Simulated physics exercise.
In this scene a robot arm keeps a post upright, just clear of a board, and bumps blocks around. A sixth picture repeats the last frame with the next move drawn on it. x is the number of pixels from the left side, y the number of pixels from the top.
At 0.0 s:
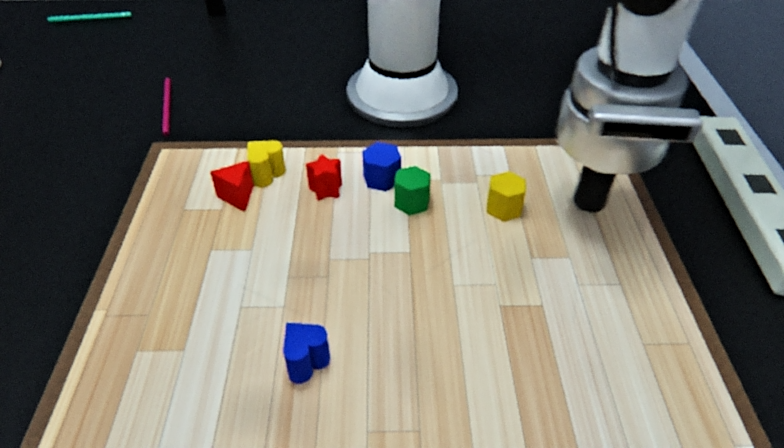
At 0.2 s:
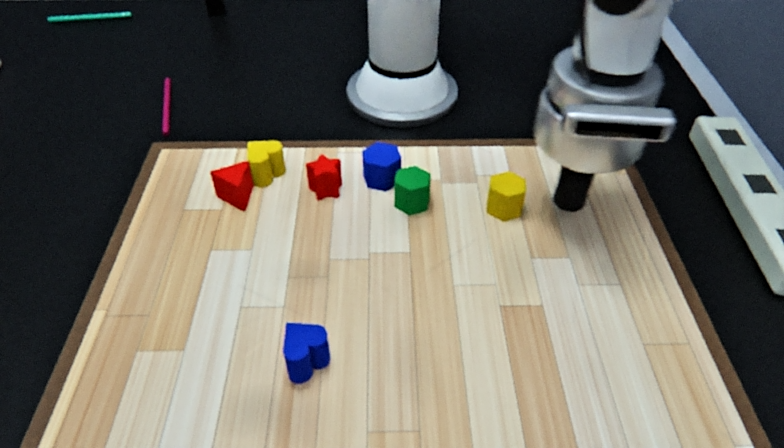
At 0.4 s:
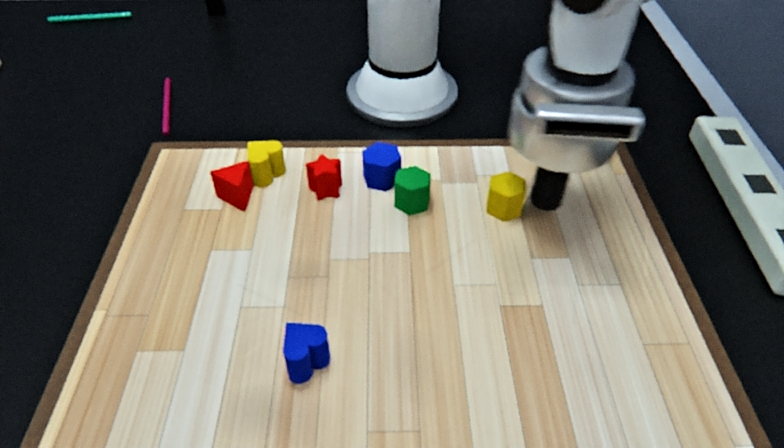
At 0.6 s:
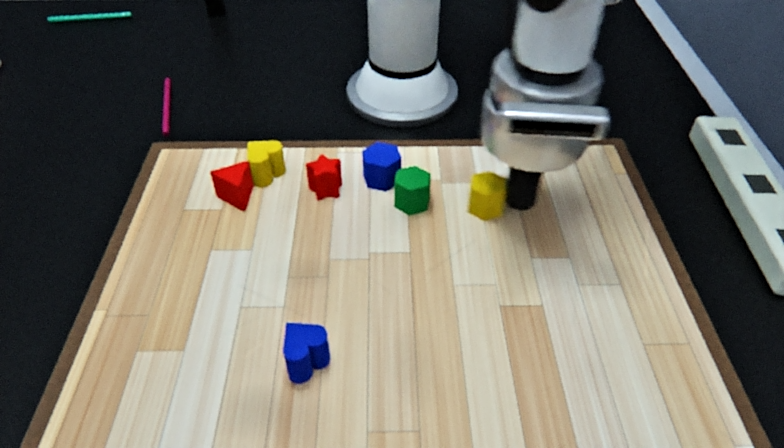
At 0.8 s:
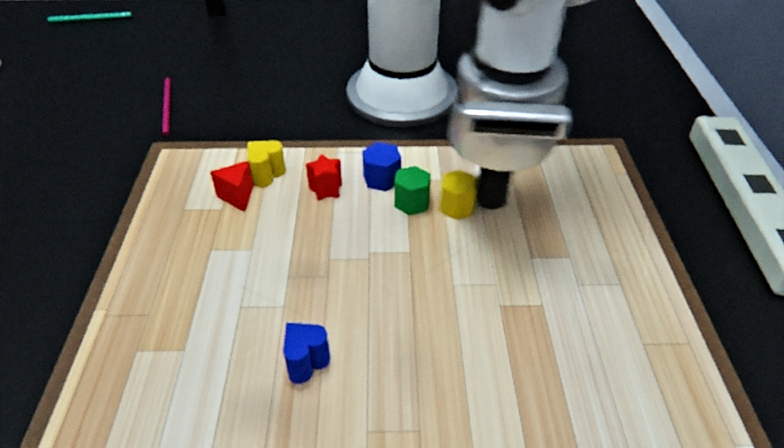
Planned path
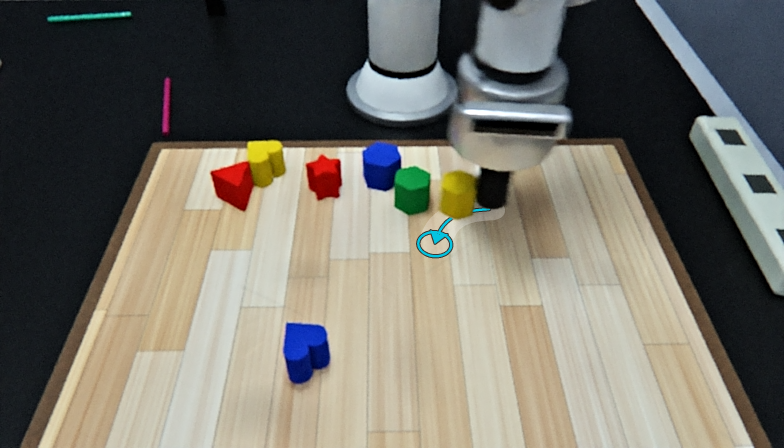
A robot arm moved left over the wooden board, its dark post reaching the yellow hexagonal block and pushing it left toward the green one, while the other blocks stayed still.
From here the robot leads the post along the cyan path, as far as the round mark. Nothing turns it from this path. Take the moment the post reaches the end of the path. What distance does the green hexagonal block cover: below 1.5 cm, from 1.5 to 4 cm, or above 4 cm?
Goes 1.5 to 4 cm.
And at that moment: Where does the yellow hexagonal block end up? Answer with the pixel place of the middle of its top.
I think it will end close to (415, 189).
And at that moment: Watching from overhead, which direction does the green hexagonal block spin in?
Spins clockwise.
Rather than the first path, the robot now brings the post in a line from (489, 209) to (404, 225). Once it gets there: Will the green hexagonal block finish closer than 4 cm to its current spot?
Short answer: No.
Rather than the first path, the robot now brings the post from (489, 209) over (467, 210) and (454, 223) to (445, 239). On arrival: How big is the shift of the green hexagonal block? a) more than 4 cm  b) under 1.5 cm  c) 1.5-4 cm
The correct letter is c.
Drawn move, from (489, 209) via (463, 213) and (444, 225), ending at (435, 244).
On the path given first. Halfway along, post at (453, 208); blue hexagonal block at (378, 153), turned 15° clockwise; green hexagonal block at (389, 176), turned 15° clockwise; yellow hexagonal block at (421, 186), turned 15° clockwise.
At the end, post at (436, 234); blue hexagonal block at (378, 152), turned 15° clockwise; green hexagonal block at (384, 177), turned 20° clockwise; yellow hexagonal block at (415, 189), turned 20° clockwise.
